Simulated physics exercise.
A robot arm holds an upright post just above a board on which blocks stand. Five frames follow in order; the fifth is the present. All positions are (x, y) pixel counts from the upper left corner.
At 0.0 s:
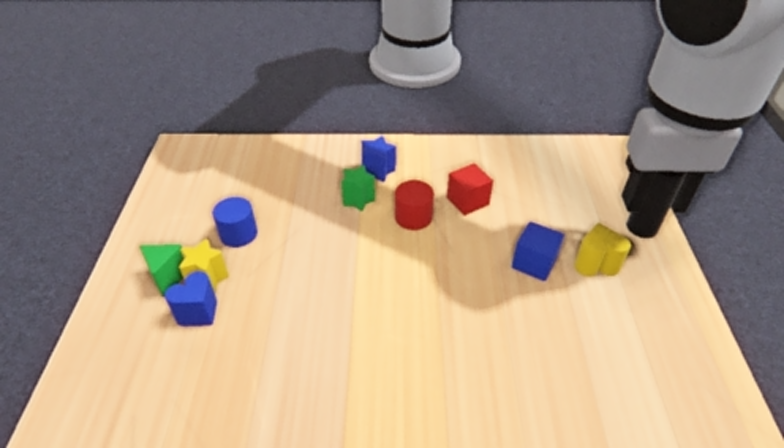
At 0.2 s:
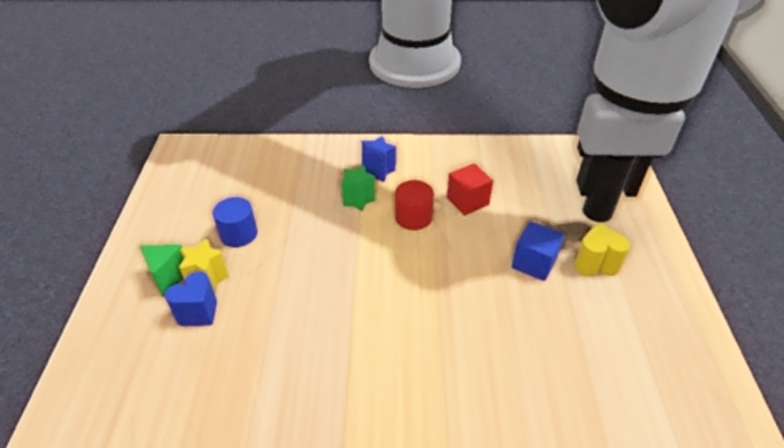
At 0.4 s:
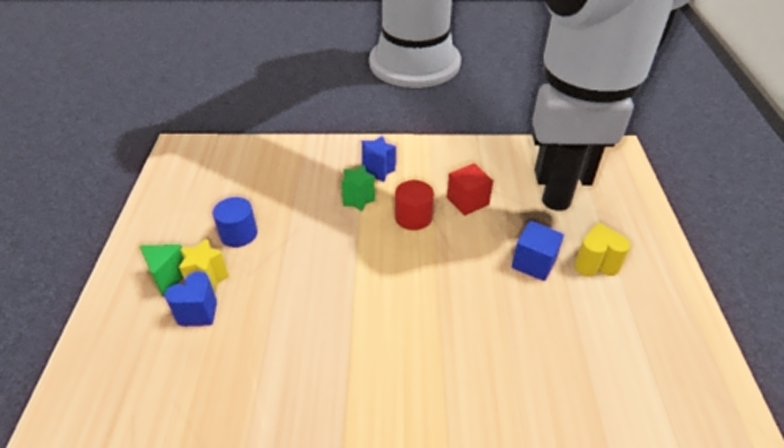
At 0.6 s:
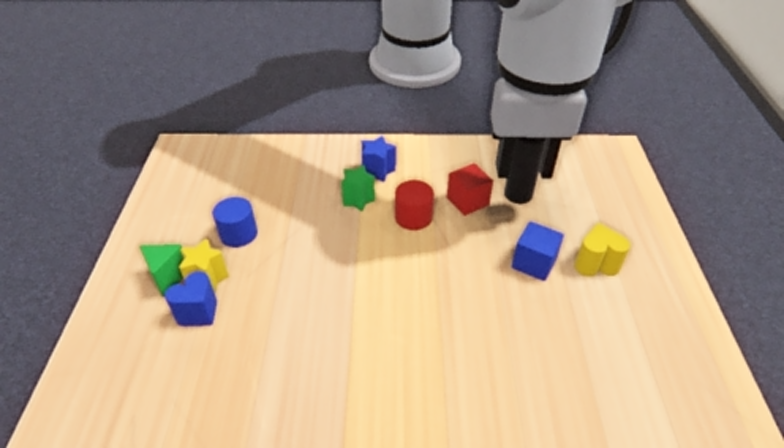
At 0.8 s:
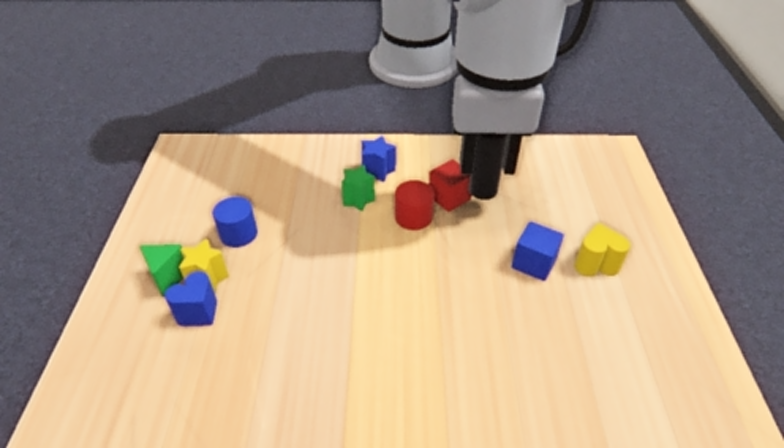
On a wooden board, a robot arm moves left and pushes the red block left.
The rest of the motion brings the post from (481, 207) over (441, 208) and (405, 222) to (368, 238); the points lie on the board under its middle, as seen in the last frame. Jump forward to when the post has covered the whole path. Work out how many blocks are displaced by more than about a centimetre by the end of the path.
Counting only shifts above 1 cm, I get two blocks.
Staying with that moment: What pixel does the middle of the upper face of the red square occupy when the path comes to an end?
Pixel (427, 165).
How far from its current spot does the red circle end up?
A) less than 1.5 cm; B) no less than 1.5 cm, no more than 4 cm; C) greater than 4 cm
C.
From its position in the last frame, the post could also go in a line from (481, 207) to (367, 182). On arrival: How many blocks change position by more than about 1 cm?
Here I'd predict two blocks moving more than 1 cm.
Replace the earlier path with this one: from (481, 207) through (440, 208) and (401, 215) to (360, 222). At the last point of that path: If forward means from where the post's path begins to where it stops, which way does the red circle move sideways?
It is pushed towards the left-hand side.
What follows on the original path. One third of the way, post (441, 193); red circle (410, 193); red square (427, 165), turned 20° clockwise.
Two thirds of the way, post (405, 206); red circle (371, 205); red square (427, 165), turned 20° clockwise.
At the end, post (367, 222); green star block still; red circle (331, 215); red square (427, 165), turned 20° clockwise.
